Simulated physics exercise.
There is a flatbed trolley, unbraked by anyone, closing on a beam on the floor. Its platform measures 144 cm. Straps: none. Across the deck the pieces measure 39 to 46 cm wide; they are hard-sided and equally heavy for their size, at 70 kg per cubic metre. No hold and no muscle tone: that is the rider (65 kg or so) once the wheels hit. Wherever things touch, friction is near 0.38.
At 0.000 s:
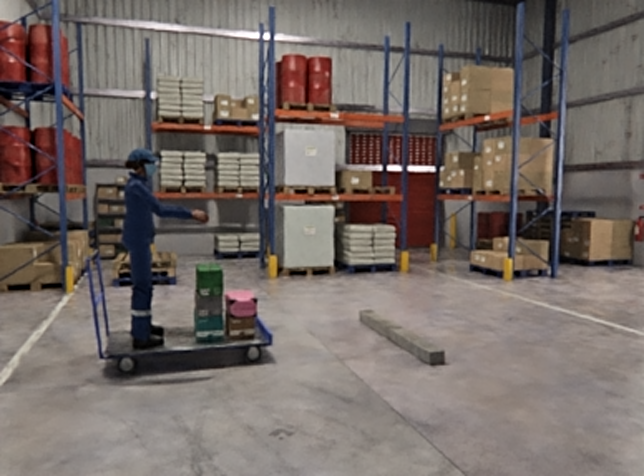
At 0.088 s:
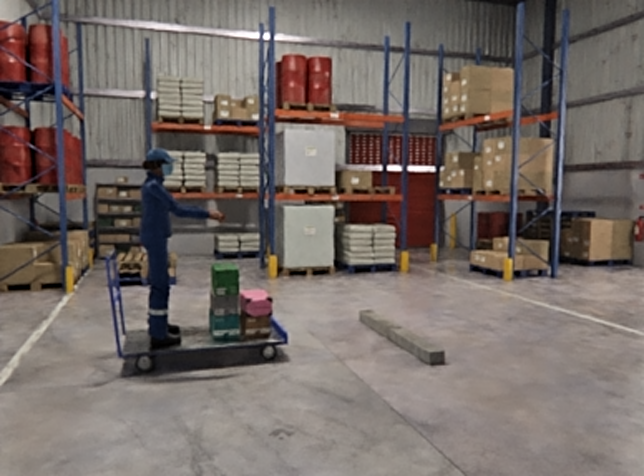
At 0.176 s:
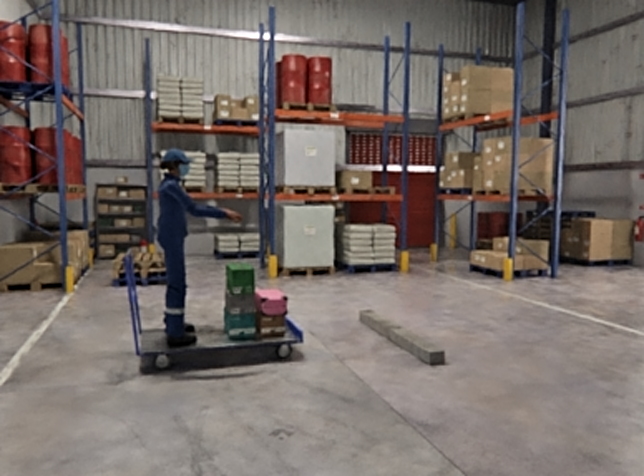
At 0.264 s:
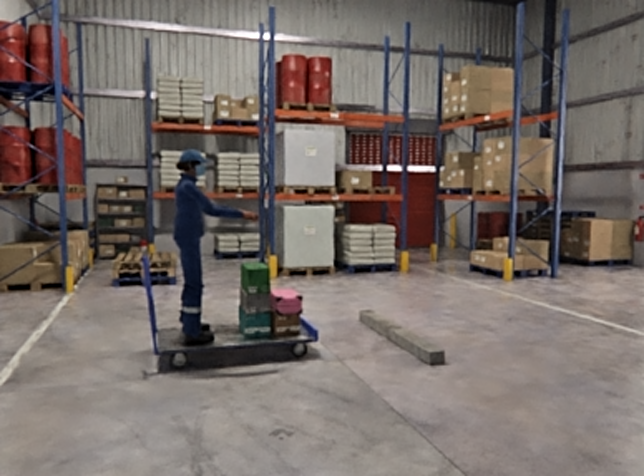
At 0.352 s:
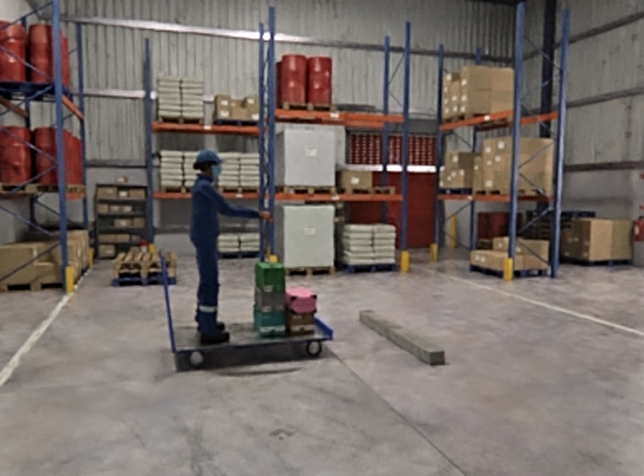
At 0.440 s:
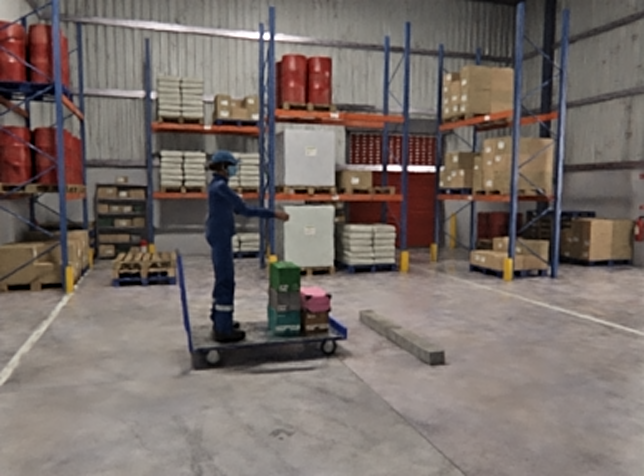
Flatbed trolley carrying a standing worker in blue overalls and stacked boxes, rolling rightward across a warehouse floor near a beam.
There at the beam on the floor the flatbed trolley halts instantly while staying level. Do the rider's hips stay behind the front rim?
Yes, they remain over the deck.
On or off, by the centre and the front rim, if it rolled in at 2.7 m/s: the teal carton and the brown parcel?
In that case the teal one would stay put and the brown one would stay put.
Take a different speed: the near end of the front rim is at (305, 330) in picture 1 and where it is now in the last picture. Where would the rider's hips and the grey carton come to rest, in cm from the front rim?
The hips would stop 100 cm behind the front rim, the grey one 30 cm behind it.
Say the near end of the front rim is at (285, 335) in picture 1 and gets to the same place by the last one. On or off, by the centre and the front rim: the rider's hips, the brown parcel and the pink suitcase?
Result: Hips safe; brown safe; pink gone.
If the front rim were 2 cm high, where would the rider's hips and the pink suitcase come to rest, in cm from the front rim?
In that setup the hips stop 50 cm short of the front rim, while the pink item goes 50 cm past.
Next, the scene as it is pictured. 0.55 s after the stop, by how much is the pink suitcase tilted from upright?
I'd put the tilt at close to 100°.
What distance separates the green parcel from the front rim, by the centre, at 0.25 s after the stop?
Around 20 cm short of the front rim.
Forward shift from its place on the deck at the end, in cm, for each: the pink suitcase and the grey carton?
Pink 75 cm forward, grey 90 cm forward.
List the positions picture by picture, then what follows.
Hips (138, 237), grey carton (209, 302), rim corner (271, 342); 0 cm covered, 146 to go, in the first picture.
Hips (155, 236), grey carton (224, 301), rim corner (286, 340); 15 cm covered, 131 to go, in the second picture.
Hips (172, 236), grey carton (239, 300), rim corner (302, 339); 30 cm covered, 116 to go, in the third picture.
Hips (188, 236), grey carton (254, 299), rim corner (317, 338); 45 cm covered, 101 to go, in the fourth picture.
Hips (204, 236), grey carton (269, 299), rim corner (332, 337); 60 cm covered, 87 to go, in the fifth picture.
Hips (220, 235), grey carton (284, 298), rim corner (346, 336); 75 cm covered, 72 to go. Speed about 1.7 m/s, in the sixth picture.
The wheels strike at 0.86 s.
After 1.11 s the rider's hips are 75 cm behind the rim, near (332, 254) in the last picture's view.
After 1.41 s the rider's hips are 56 cm behind the rim, near (349, 296) in the last picture's view.
After 1.86 s the rider's hips are 56 cm behind the rim, near (349, 297) in the last picture's view.
At rest, 3.4 s, past the rim, pink suitcase, grey carton and green parcel; behind it, teal carton, brown parcel and the rider's hips.
